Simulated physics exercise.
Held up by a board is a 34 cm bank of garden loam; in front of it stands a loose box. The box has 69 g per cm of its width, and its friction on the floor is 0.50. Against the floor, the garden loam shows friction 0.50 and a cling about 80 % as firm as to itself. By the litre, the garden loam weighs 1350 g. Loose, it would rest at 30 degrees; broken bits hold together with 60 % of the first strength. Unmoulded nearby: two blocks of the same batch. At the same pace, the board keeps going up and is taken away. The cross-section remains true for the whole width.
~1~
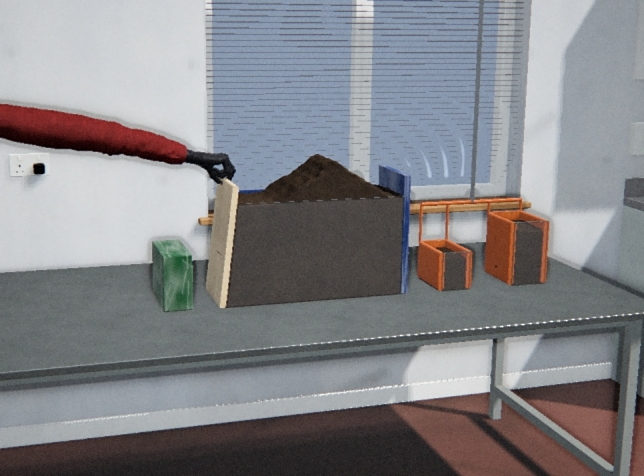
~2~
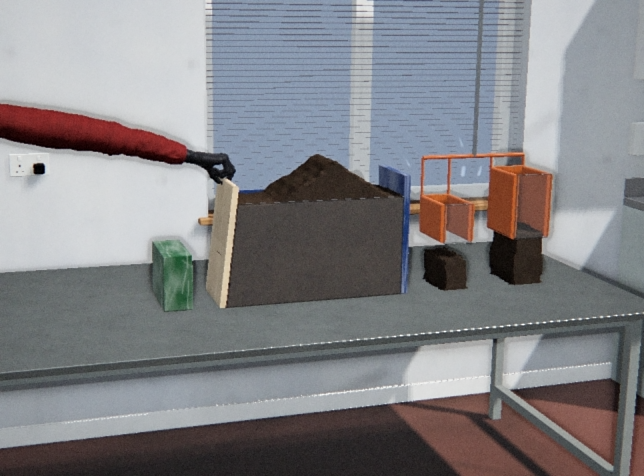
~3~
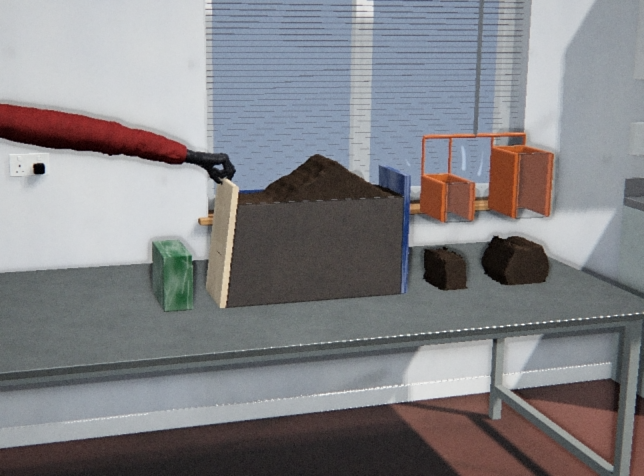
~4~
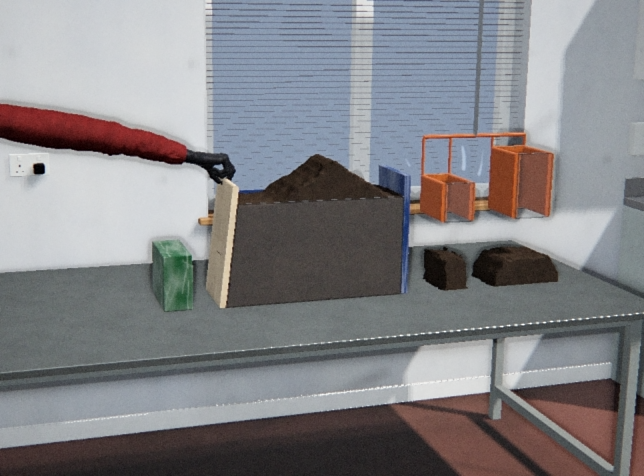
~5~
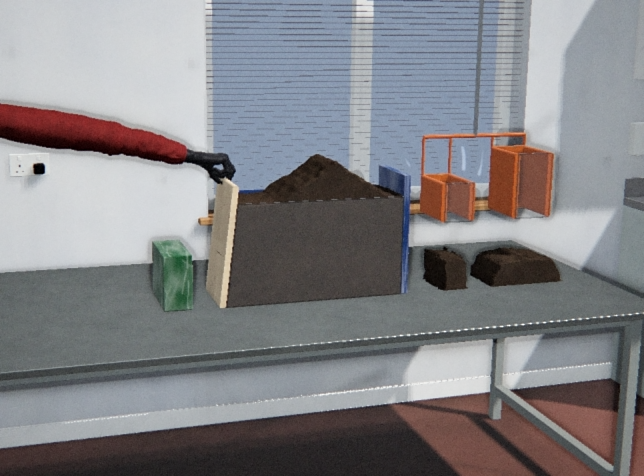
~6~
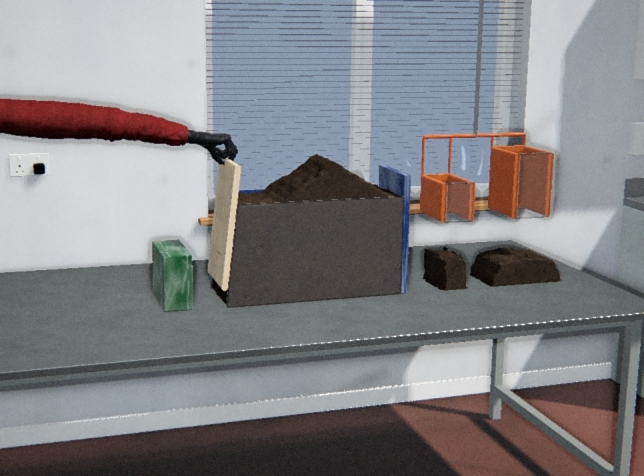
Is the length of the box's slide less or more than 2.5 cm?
Count on something larger than 2.5 cm.
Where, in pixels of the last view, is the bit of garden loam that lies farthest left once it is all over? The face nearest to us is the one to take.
It shows up near (179, 288) in the last picture.
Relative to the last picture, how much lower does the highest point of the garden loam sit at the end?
Roughly 6.5 cm.
Last picture + 0.24 s, the box has not moved.
Last picture + 0.51 s, the box has not moved.
Last picture + 0.79 s, the box has been pushed 3.6 cm.
Last picture + 1.07 s, the box has been pushed 5.2 cm.
Last picture + 1.12 s, the box has been pushed 5.2 cm.
